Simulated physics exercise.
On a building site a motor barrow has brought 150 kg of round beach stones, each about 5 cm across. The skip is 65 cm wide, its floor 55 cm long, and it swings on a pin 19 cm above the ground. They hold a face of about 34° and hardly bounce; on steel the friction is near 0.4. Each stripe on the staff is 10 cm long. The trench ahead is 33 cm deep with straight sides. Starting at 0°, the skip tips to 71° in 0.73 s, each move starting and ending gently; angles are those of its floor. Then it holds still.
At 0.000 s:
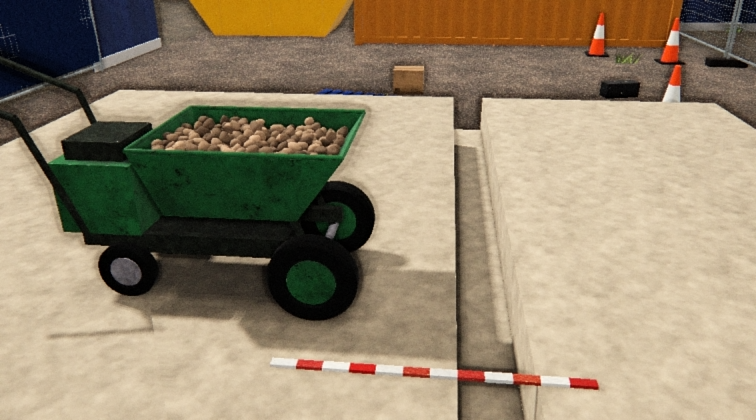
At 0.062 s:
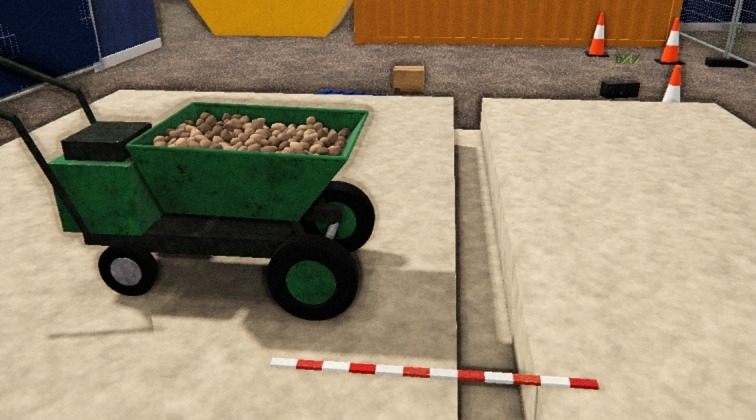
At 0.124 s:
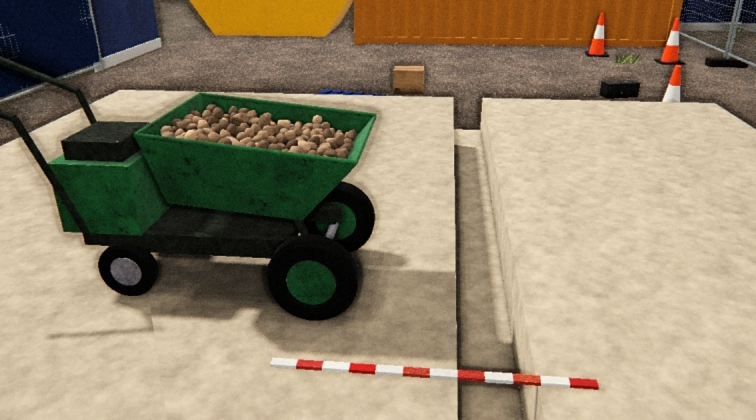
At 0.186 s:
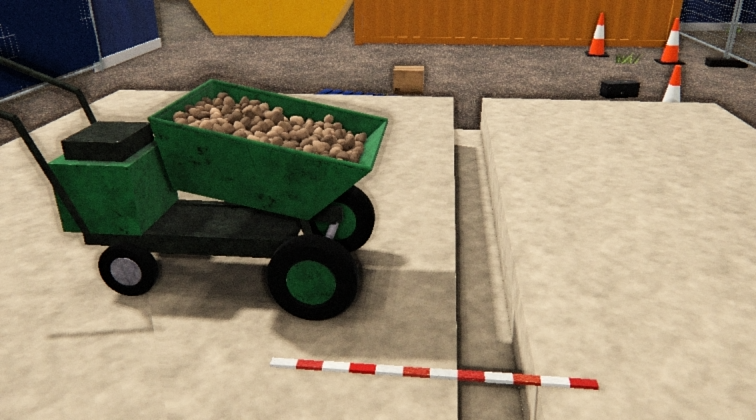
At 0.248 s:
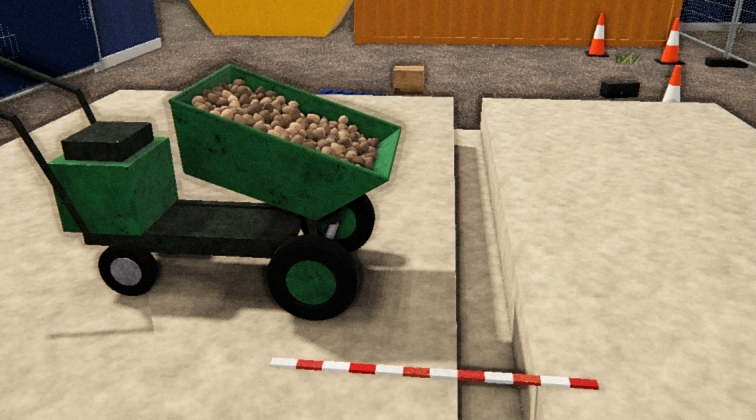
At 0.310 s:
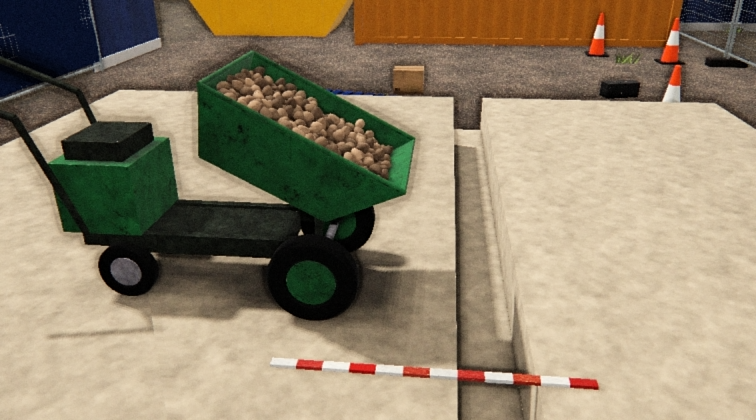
A green motor barrow stood still beside a narrow trench while its skip, loaded with round brown stones, tilted slowly at first and then more steeply, its back rising and its front lip dipping rightward.
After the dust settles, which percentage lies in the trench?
Close to 66 in a hundred.
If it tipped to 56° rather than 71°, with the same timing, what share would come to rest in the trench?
Then about 50 per cent.
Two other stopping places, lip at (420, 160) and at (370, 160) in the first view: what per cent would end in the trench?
Near 15 per cent from the first place, 45 from the second.
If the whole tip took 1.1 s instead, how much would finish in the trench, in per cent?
It would be near 80 per cent.
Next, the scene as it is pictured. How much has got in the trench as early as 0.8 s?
About 35 per cent by then.
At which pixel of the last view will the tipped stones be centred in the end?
Around (502, 325).
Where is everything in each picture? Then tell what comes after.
The first frame shows lip at (343, 159), floor tilted 0°, highest stones at (238, 129).
In the second frame, the skip is at 1°, its lip at (346, 160); the top of the load is at (230, 127); the stones move at 0.4 m/s on average.
The third frame shows lip at (356, 163), floor tilted 5°, highest stones at (229, 119); the stones move at 0.8 m/s on average.
In the fourth frame, the skip is at 11°, its lip at (371, 170); the top of the load is at (214, 107); the stones move at 1.0 m/s on average.
The fifth frame shows lip at (388, 180), floor tilted 19°, highest stones at (229, 93); the stones move at 1.2 m/s on average.
The sixth frame shows lip at (405, 193), floor tilted 28°, highest stones at (249, 80); the stones move at 1.4 m/s on average.
After 0.6 s the floor is at 60°; 100 % in the skip; the foremost stones are at (443, 219).
After 0.8 s the floor is at 71°; 62 % in the skip, 1 % short of the trench, 33 % in the trench, 4 % past the trench; the foremost stones are at (547, 294).
After 1.2 s the floor is at 71°; 17 % in the skip, 49 % in the trench, 34 % past the trench; the foremost stones are at (723, 290).
After 3.1 s the floor is at 71°; 0 % in the skip, 66 % in the trench, 34 % past the trench; the foremost stones are past the picture's edge.
